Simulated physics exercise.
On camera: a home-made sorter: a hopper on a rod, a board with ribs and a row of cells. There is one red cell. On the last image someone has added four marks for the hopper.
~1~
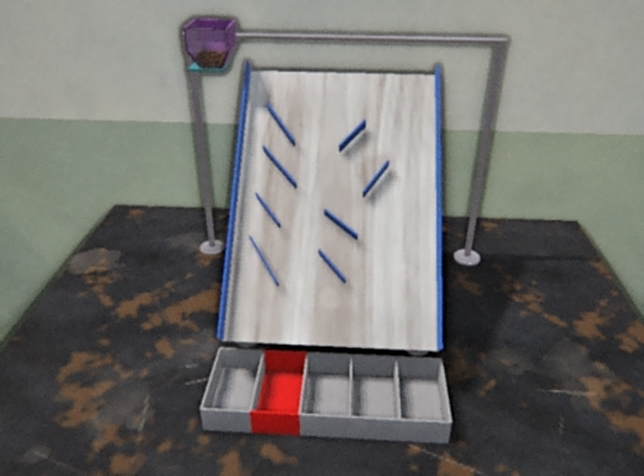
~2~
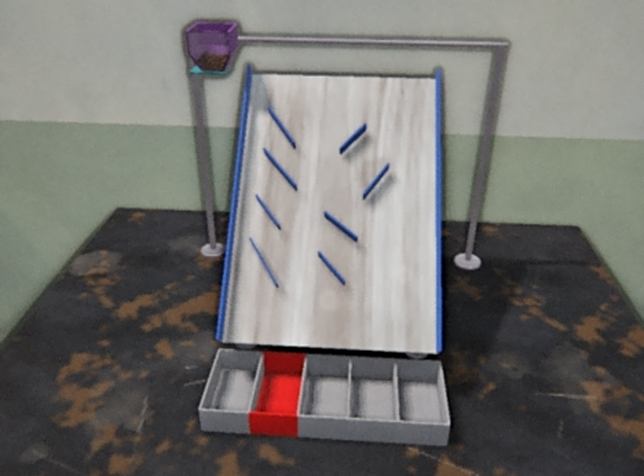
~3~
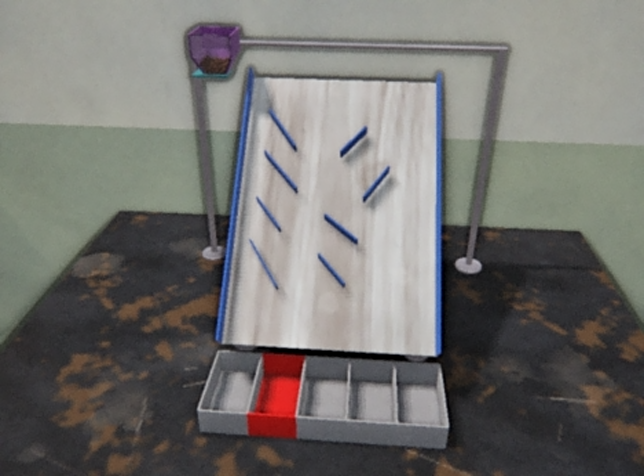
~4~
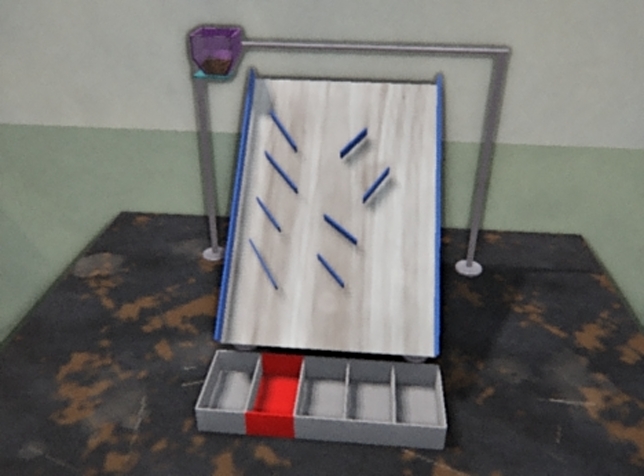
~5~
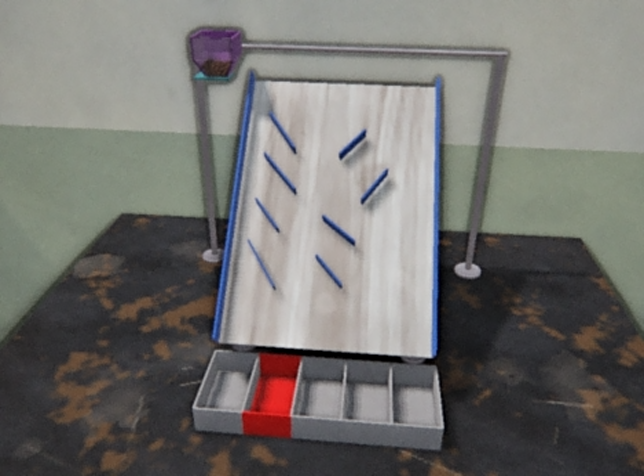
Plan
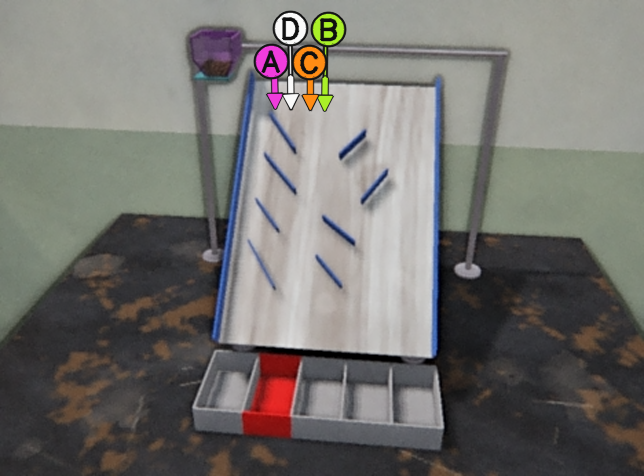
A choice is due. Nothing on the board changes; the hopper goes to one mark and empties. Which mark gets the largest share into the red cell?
I would pick mark B.
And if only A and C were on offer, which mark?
Here it is mark C.
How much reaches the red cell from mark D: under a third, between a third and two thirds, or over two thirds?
It is under a third.
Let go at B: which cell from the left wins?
The second.
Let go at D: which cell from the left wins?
The fifth from the left.
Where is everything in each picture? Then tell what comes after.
In the first frame, hopper near (213, 58), allspice berries, door shut.
In the second frame, ribs (269, 106) to (294, 142), (340, 148) to (366, 123), (264, 148) to (296, 185).
In the third frame, ribs (364, 197) to (389, 166), (257, 197) to (279, 227), (324, 214) to (357, 240).
In the fourth frame, ribs (249, 239) to (275, 286), (318, 254) to (343, 284).
In the fifth frame, red cell near (267, 423), number 2 of 5 from the left.
On the marked copy, mark A meets the board at (275, 103); mark B meets the board at (324, 105); mark C meets the board at (310, 104); mark D meets the board at (291, 103).
If A is chosen, a small share in the red cell, close to two thirds in other cells, close to a quarter outside the box.
If B is chosen, close to half in the red cell, close to a third in other cells, close to a quarter outside the box.
If C is chosen, close to a quarter in the red cell, close to half in other cells, close to a quarter outside the box.
If D is chosen, close to a quarter in the red cell, close to two thirds in other cells, a small share outside the box.
